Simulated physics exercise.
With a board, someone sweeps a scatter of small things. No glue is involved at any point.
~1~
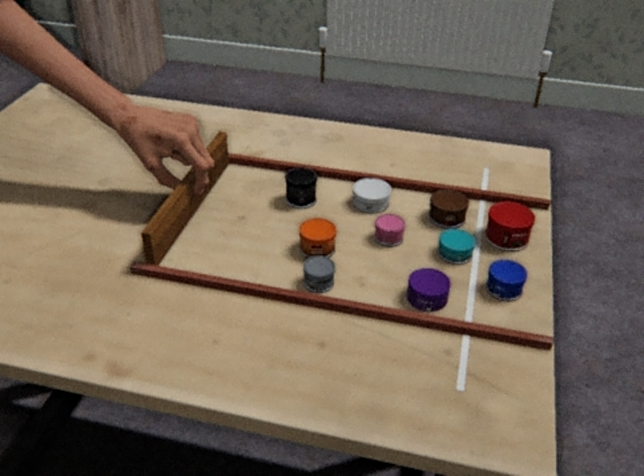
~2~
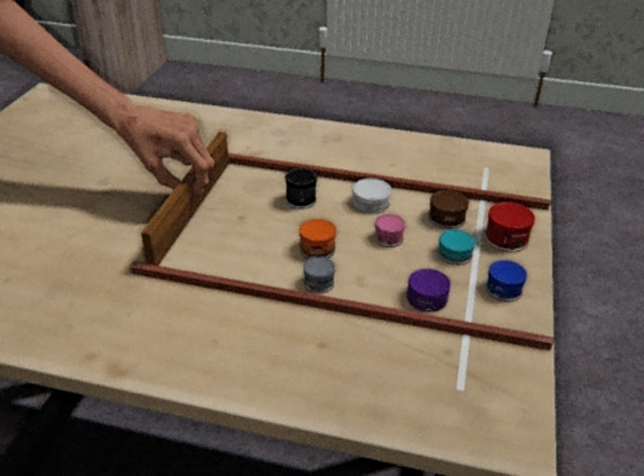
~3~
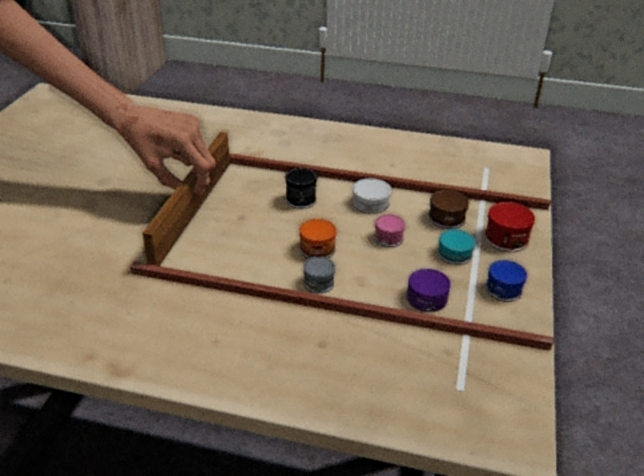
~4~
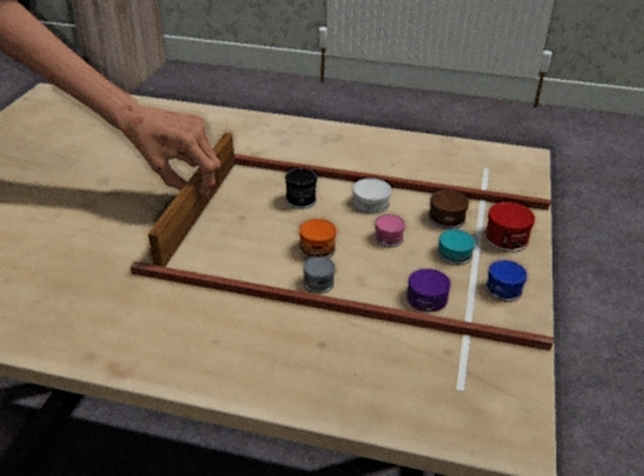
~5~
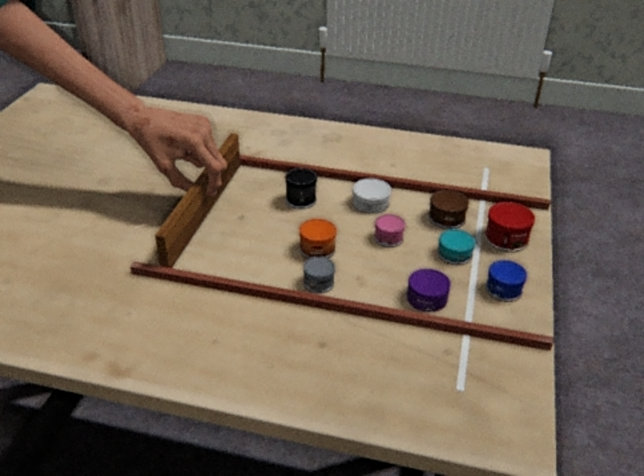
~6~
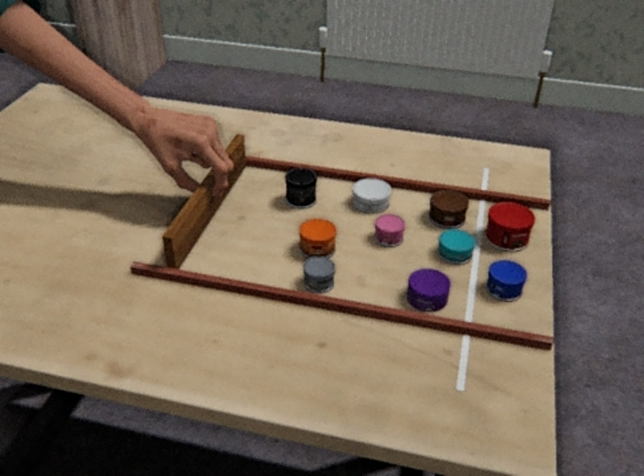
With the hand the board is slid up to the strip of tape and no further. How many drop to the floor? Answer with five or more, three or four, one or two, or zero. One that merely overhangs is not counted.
The count that falls is one or two.
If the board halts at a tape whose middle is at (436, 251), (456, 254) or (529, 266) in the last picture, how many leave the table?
Floor tally per try: 0 / 0 / 5.
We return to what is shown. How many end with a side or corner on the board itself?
I count 5 of them.
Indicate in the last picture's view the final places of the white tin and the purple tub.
The white tin ends up near (501, 207), and the purple tub near (525, 310).
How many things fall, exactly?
1.
Soon after, none off yet; blue tin at rest near (506, 281); red pot at rest near (509, 227); turquoise pot at rest near (456, 247).
By the end, the number that fall off is one or two; fallen, red pot.
